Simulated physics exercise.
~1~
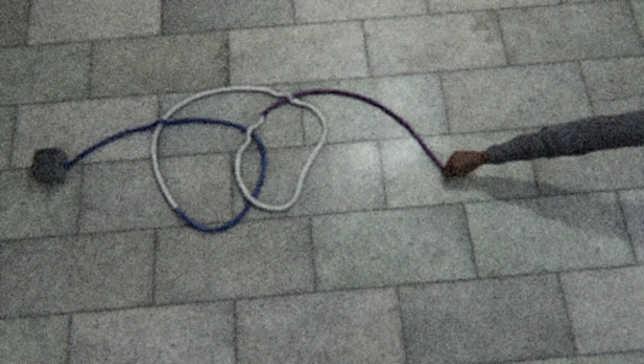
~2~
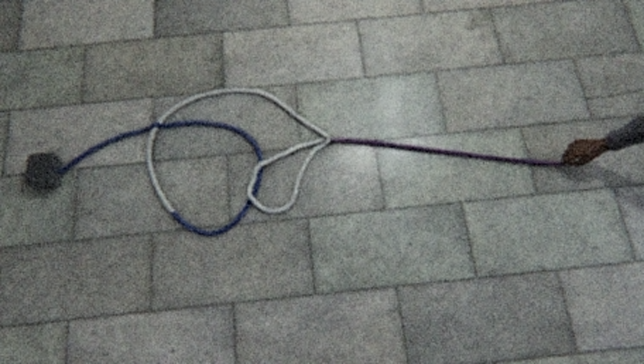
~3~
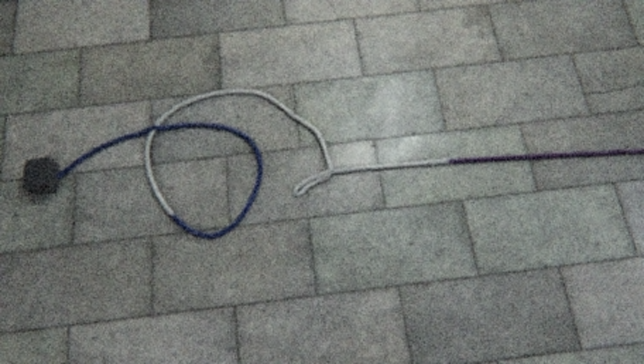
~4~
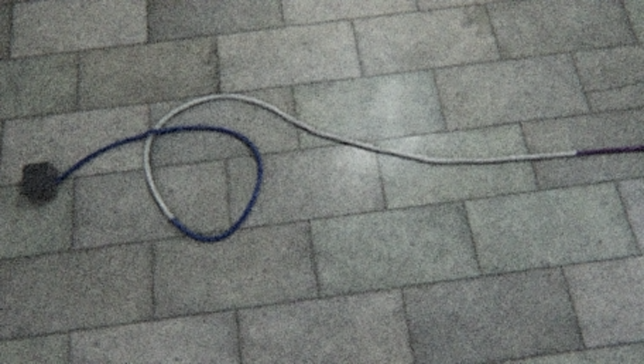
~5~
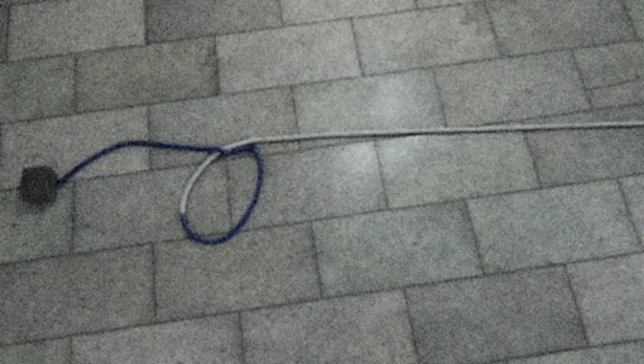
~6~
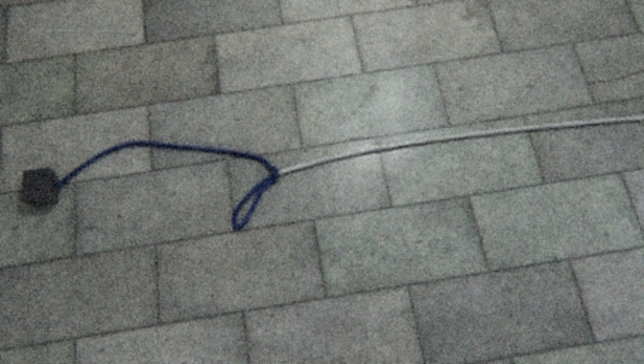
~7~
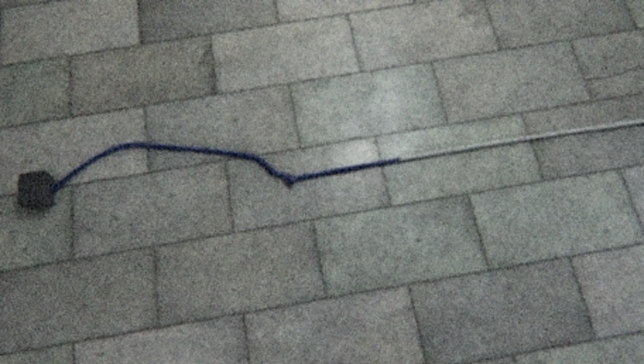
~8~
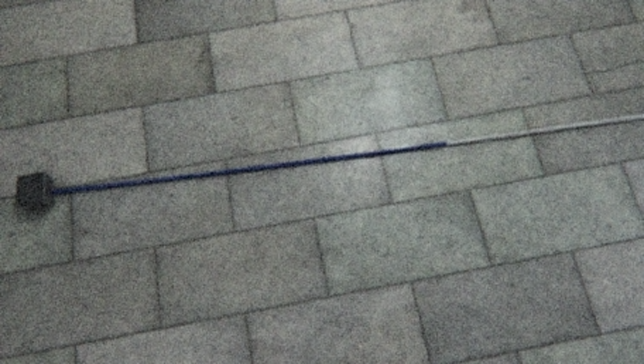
Looped blue, white and purple rope, fixed at left, uncrossing as a hand pulls it right across paving until it runs straight.
